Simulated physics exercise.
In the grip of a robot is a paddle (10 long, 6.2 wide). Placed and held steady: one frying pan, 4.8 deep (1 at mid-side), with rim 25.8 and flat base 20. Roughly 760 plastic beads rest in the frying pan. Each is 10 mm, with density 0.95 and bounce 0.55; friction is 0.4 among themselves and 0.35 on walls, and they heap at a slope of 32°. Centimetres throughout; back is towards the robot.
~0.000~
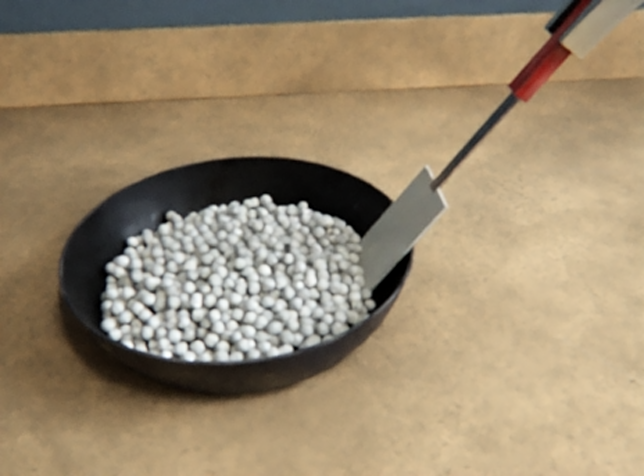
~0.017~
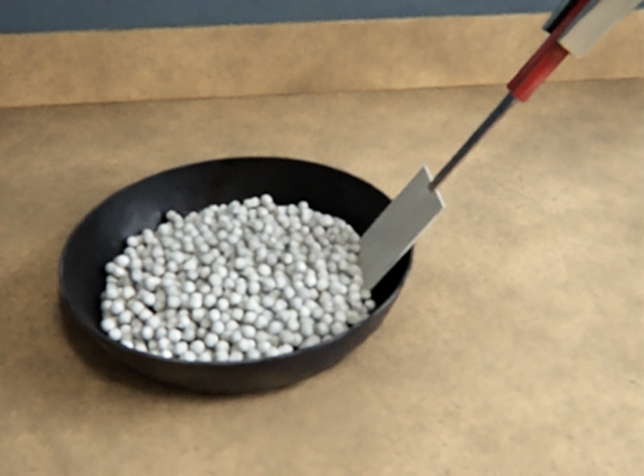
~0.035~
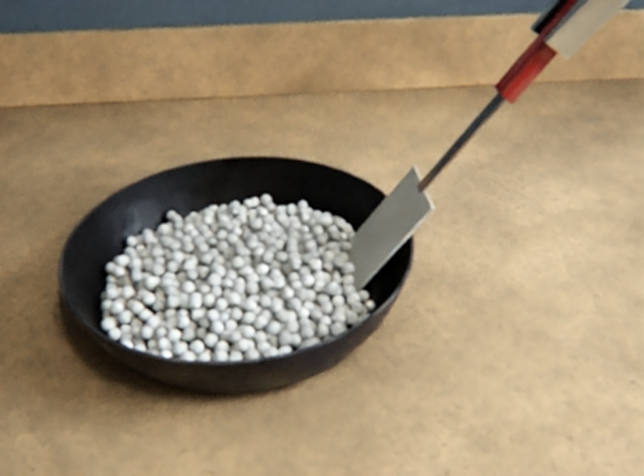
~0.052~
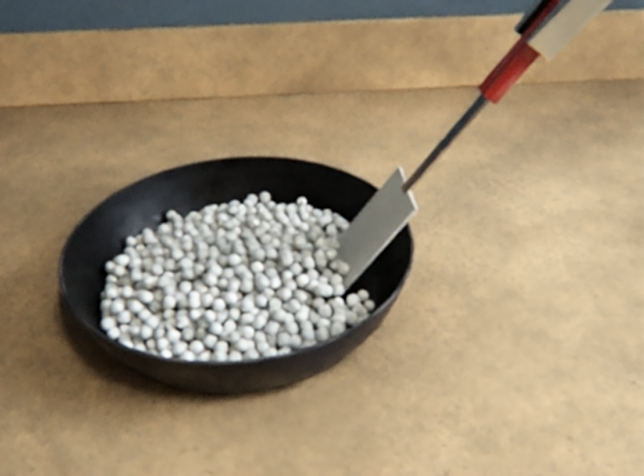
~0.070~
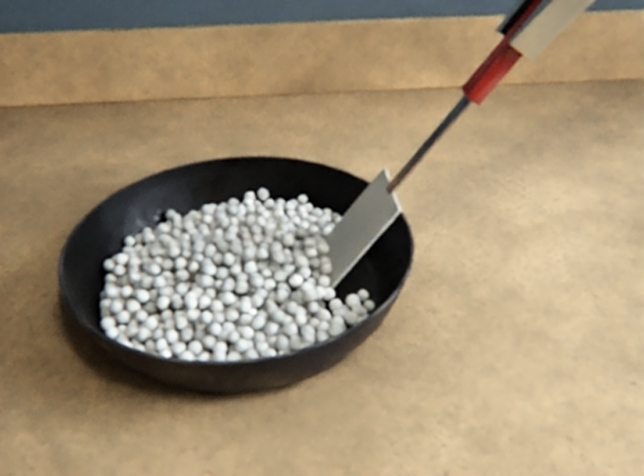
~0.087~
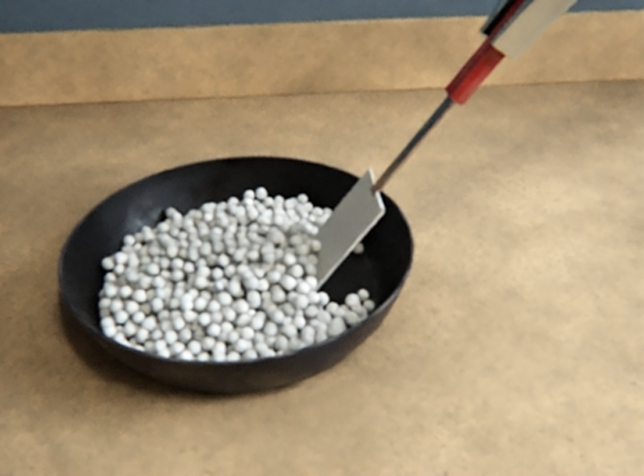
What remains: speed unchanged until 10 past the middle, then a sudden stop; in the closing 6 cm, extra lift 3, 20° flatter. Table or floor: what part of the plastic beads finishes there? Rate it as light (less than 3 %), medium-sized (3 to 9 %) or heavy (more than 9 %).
Rated medium-sized.
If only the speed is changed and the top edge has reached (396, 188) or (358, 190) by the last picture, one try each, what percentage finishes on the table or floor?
Respectively, around 0 and 10 per cent.
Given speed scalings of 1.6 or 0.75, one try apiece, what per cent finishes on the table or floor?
Near 10 and near 5 percent respectively.
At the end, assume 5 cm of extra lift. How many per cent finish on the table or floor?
Roughly 5 percent of it.
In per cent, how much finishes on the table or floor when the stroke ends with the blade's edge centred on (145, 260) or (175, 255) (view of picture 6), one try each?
Around 0 per cent for the first try and 0 per cent for the second.
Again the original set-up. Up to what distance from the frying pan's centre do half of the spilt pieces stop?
I reckon close to 22 centimetres.
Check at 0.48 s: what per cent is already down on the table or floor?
It is near 4 percent.
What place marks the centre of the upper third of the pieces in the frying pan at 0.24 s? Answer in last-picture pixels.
I'd put it somewhere near (157, 266).
By 0.16 s, sloping 54°, highest piece 5 above the table; 760 in the frying pan.
By 0.24 s, sloping 47°, highest piece 5 above the table; 760 in the frying pan.
By 0.48 s, sloping 34°, highest piece 6 above the table; 722 in the frying pan, 38 on the table or floor.
By 1.53 s, sloping 34°, highest piece 5 above the table; 721 in the frying pan, 39 on the table or floor.
Final count, 721 in the frying pan, 39 on the table or floor. That is 5 % on the table or floor.
